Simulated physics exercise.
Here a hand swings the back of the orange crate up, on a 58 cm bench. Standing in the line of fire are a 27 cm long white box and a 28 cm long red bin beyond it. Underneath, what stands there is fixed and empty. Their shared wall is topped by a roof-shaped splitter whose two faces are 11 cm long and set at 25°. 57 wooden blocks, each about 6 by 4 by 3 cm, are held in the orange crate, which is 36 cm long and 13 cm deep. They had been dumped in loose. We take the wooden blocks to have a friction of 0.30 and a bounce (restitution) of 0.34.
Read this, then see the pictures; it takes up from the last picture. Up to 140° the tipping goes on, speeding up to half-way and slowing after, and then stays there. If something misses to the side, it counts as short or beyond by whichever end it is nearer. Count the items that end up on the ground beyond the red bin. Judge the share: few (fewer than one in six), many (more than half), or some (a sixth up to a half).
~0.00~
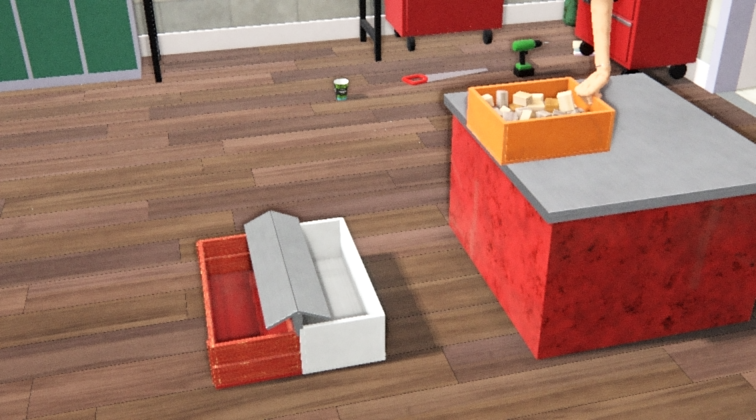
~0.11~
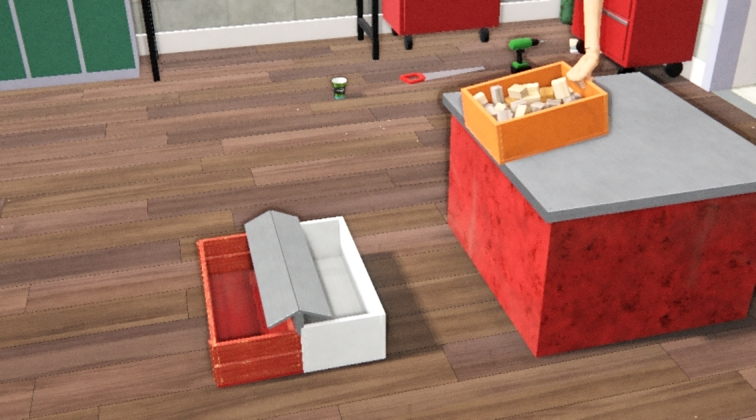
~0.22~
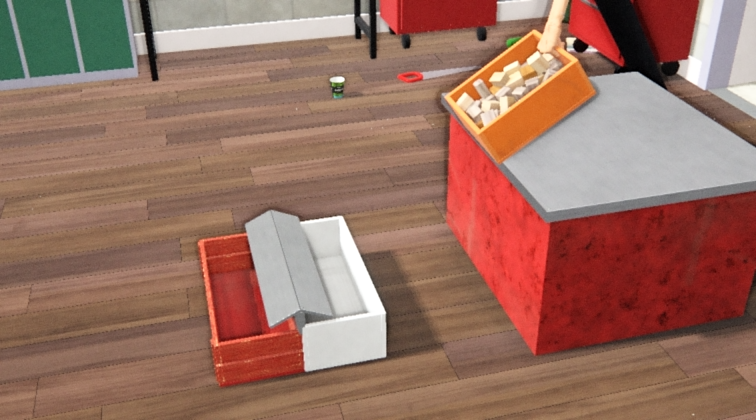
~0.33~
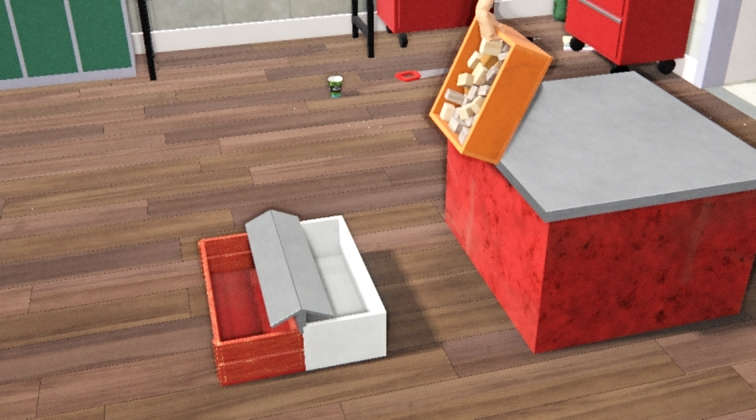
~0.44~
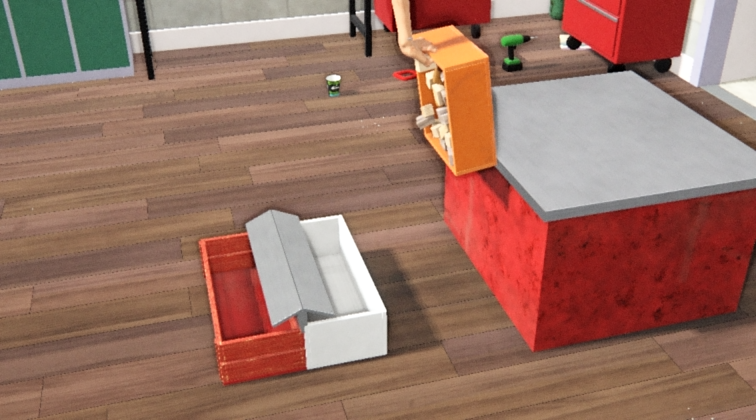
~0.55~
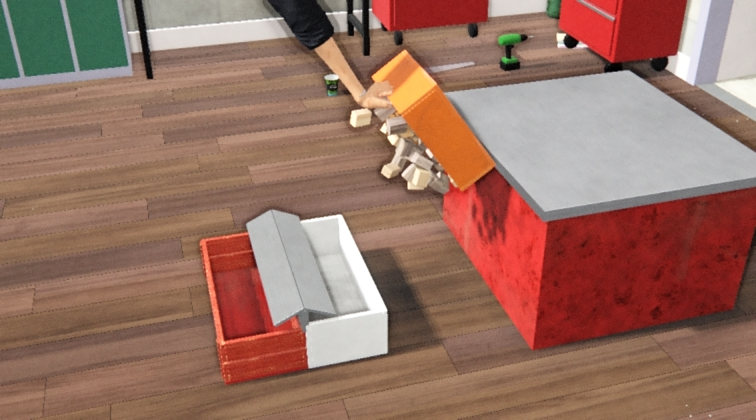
Few.
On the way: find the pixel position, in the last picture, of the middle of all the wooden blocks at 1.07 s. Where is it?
Centre estimate - approximately (370, 289).
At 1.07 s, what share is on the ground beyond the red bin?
Around 0 per cent at that point.
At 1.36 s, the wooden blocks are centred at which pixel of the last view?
I'd put the middle close to (370, 289) in the last view.
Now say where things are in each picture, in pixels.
In the first frame (each is followed by its nearest rim corner in this view; the camera moves round a little), orange crate, (507, 122); red bin, (214, 345); 0° from level; none out.
The second frame shows orange crate, (499, 123); 10° from level.
The third frame shows orange crate, (481, 131); 34° from level.
The fourth frame shows orange crate, (462, 149); 65° from level.
The fifth frame shows orange crate, (455, 172); 98° from level.
The sixth frame shows orange crate, (459, 188); red bin, (224, 343); 125° from level; 18 out, the lowest block at (416, 185).
After 0.68 s, tilt 140°; 3 still in the orange crate, 1 on the ground short of the white box and 53 in the air.
After 0.84 s, tilt 140°; 16 in the white box, 27 on the ground short of the white box and 14 in the air.
After 1.07 s, tilt 140°; 21 in the white box, 1 in the red bin, 33 on the ground short of the white box, 1 on the ground beyond the red bin and 1 in the air.
Outcome (at 1.36 s), 21 in the white box, 2 in the red bin, 33 on the ground short of the white box and 1 on the ground beyond the red bin. Asked share, 1 of 57, 2 per cent.
